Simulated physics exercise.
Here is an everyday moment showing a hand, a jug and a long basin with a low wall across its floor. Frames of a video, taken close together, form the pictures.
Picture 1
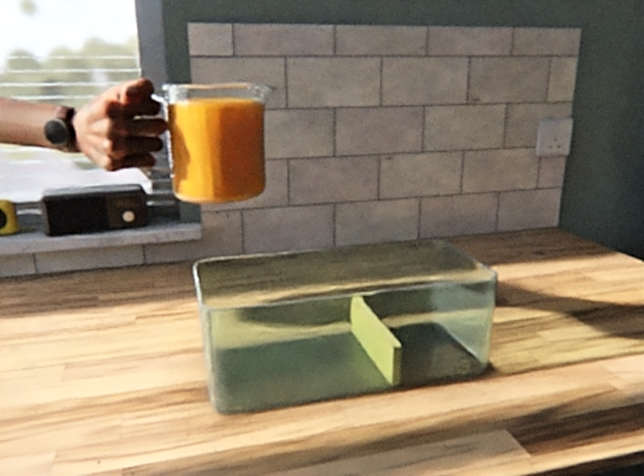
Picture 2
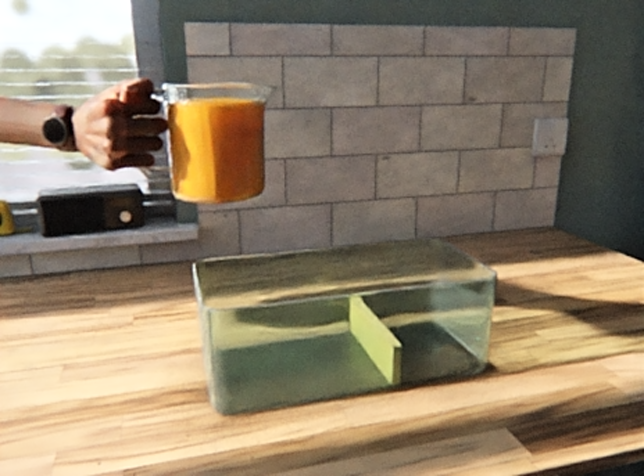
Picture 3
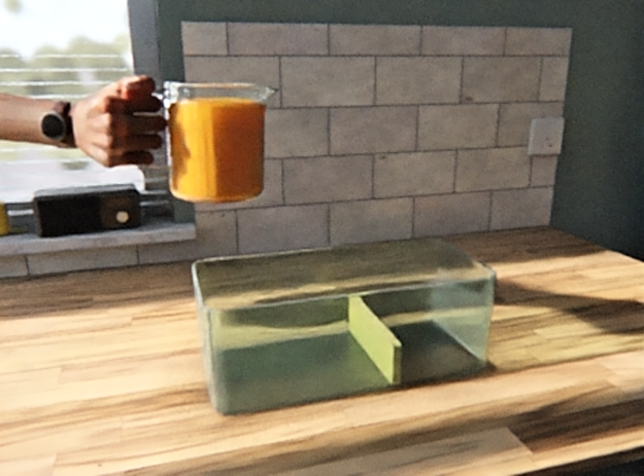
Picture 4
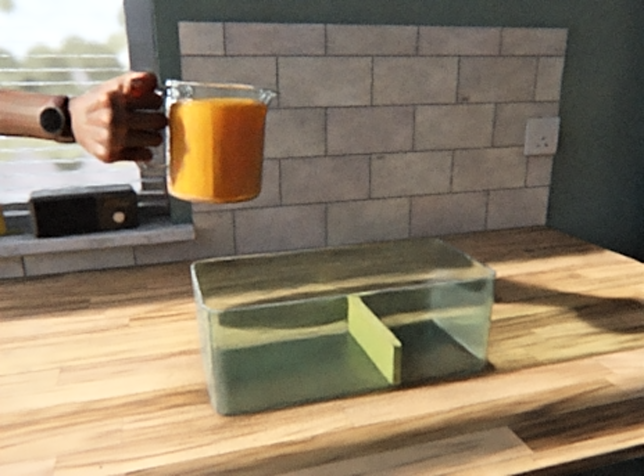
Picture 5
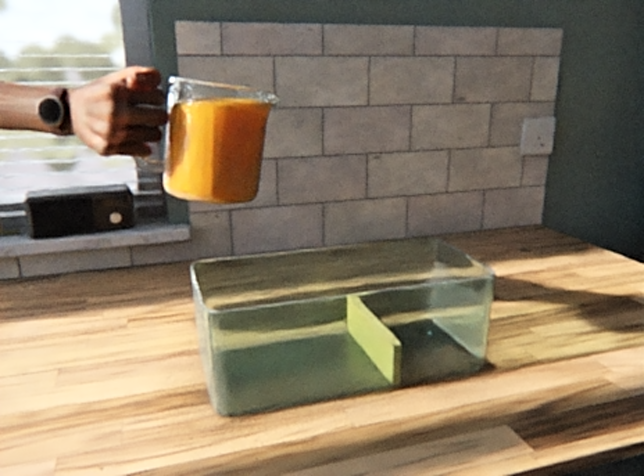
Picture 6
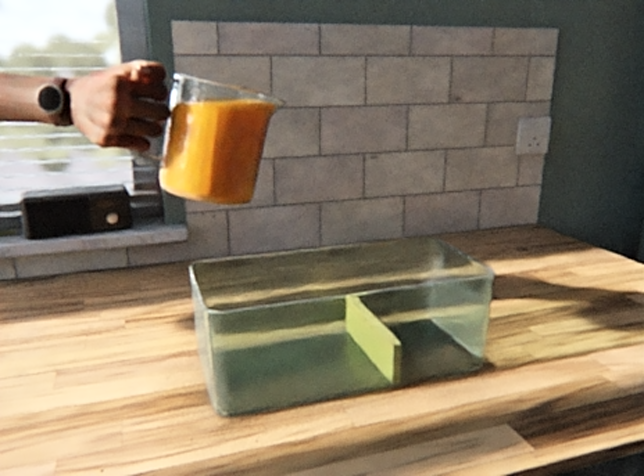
On a sunlit wooden kitchen counter, a hand held a glass jug of orange juice above a long clear basin with a low green wall inside, then gradually tilted the jug slightly to the right.
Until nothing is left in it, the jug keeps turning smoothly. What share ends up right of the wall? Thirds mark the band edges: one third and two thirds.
I would say less than a third ends up on that side.
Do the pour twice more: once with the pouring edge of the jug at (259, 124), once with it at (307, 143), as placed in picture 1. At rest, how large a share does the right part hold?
Result, first then second: About 5 % and about 20 %.
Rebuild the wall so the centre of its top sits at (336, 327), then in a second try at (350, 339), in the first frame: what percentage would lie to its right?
About 70 per cent on the first try, and 55 per cent on the second.
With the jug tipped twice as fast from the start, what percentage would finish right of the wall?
I'd say roughly 5 in every hundred ends up there.
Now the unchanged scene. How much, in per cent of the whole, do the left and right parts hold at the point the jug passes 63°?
Roughly 5 per cent on the left, roughly 0 per cent on the right.
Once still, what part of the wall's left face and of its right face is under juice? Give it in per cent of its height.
Left side: Approx. 40 %; right side: Approx. 0 %.
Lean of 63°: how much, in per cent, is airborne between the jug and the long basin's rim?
15 %.
A moment on, the jug is tipped part way and 79 per cent is still to pour, 6 is left of the wall and 0 right of it.
Next, the jug is tipped on its side and 28 per cent is still to pour, 53 is left of the wall and 0 right of it.
Then the jug is tipped right over and 2 per cent is still to pour, 90 is left of the wall and 2 right of it.
Later the jug is tipped right over and 0 per cent is still to pour, 95 is left of the wall and 2 right of it.
At rest 95 per cent lies left of the wall, 2 right of it and 3 outside.
